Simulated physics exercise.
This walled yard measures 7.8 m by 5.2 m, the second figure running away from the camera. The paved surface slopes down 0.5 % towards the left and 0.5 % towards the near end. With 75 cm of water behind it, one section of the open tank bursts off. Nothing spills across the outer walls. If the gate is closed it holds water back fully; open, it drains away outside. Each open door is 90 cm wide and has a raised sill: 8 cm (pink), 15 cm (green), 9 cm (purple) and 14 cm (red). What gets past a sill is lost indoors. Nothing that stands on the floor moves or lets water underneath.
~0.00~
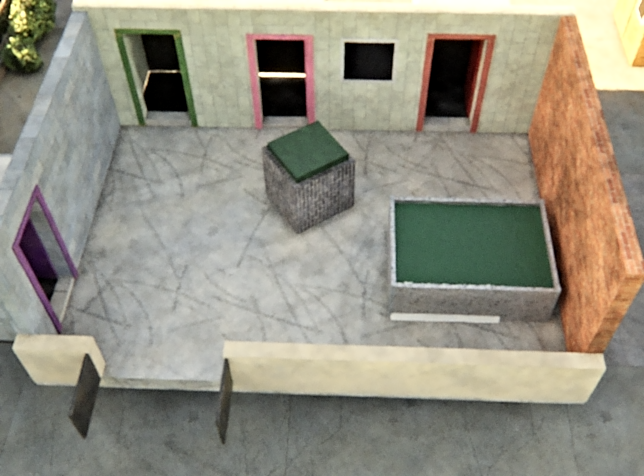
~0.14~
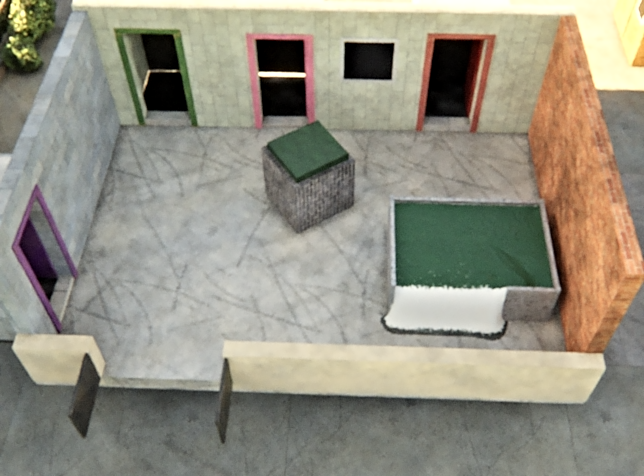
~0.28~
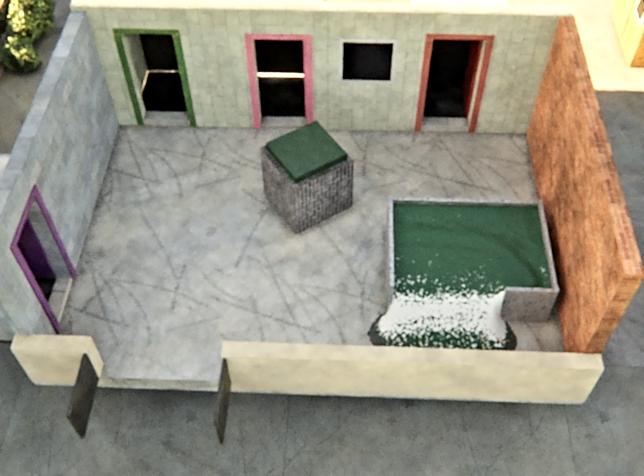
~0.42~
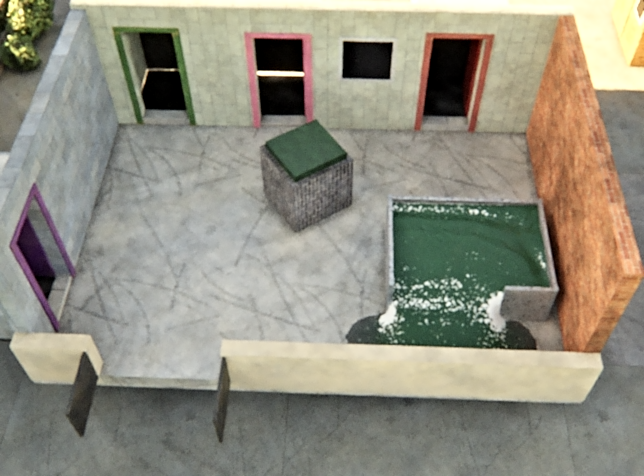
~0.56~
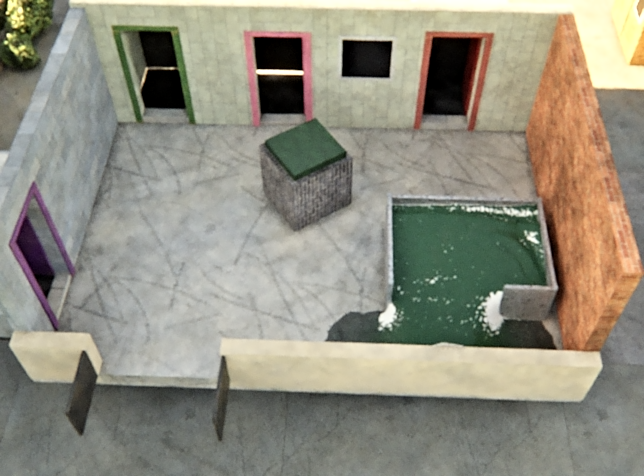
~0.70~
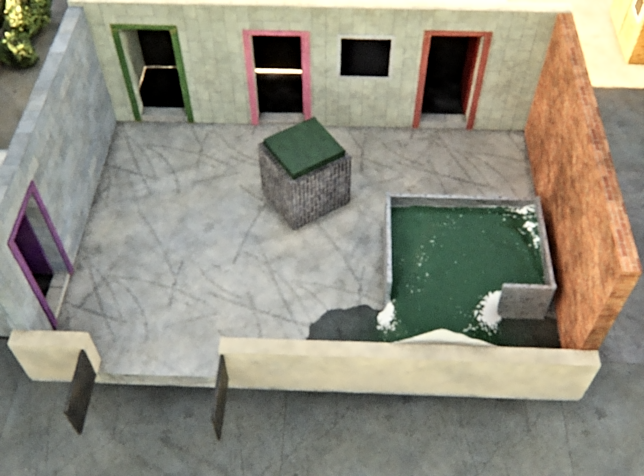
The clip opens on a walled yard with a grey block near its middle and an open tank of still green water at the right. Part of the tank's front wall gives way, and white, foaming water pours out toward the near wall. Dark green water then spreads leftward across the paving beside that wall.
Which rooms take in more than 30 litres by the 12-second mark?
The water let in: At the pink door it does not reach the limit; at the green door it stays under the limit; at the purple door it exceeds the limit; at the red door it stays under the limit.
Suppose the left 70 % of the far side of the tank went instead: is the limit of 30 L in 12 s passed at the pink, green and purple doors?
Against that limit: Pink above, green not over, purple below.
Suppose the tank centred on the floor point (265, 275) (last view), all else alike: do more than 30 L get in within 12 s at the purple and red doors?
Against that limit: Purple below, red below.
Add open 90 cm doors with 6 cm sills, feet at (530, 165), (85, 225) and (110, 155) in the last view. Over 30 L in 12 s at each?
In that order: Below, over, past it.
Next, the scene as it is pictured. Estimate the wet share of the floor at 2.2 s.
Some 40 per cent of it.
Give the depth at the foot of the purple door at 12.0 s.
Some 10.5 cm.
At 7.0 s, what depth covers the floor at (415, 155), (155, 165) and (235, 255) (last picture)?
Roughly 2, 10 and 2 cm, in turn.
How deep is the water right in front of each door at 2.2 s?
Depths in cm: Pink 0, green 0, purple 0, red 0.
After 1.4 s water covers 20 % of the floor and is deepest (57 cm) near (551, 374); pink door not reached, green door not reached, purple door not reached, red door not reached.
After 2.2 s water covers 40 % of the floor and is deepest (48 cm) near (551, 374); pink door not reached, green door not reached, purple door not reached, red door not reached.
After 3.5 s water covers 65 % of the floor and is deepest (30 cm) near (539, 373); pink door not reached, green door not reached, purple door 21 cm at the sill, 90 L in, red door 10 cm at the sill, 0 L in.
After 7.0 s water covers 85 % of the floor and is deepest (22 cm) near (551, 374); pink door 8 cm at the sill, 0 L in, green door 13 cm at the sill, 0 L in, purple door 12 cm at the sill, 189 L in, red door 3 cm at the sill, 0 L in.
After 12.0 s water covers 95 % of the floor and is deepest (13 cm) near (50, 346); pink door 7 cm at the sill, 4 L in, green door 7 cm at the sill, 0 L in, purple door 11 cm at the sill, 214 L in, red door 6 cm at the sill, 0 L in.
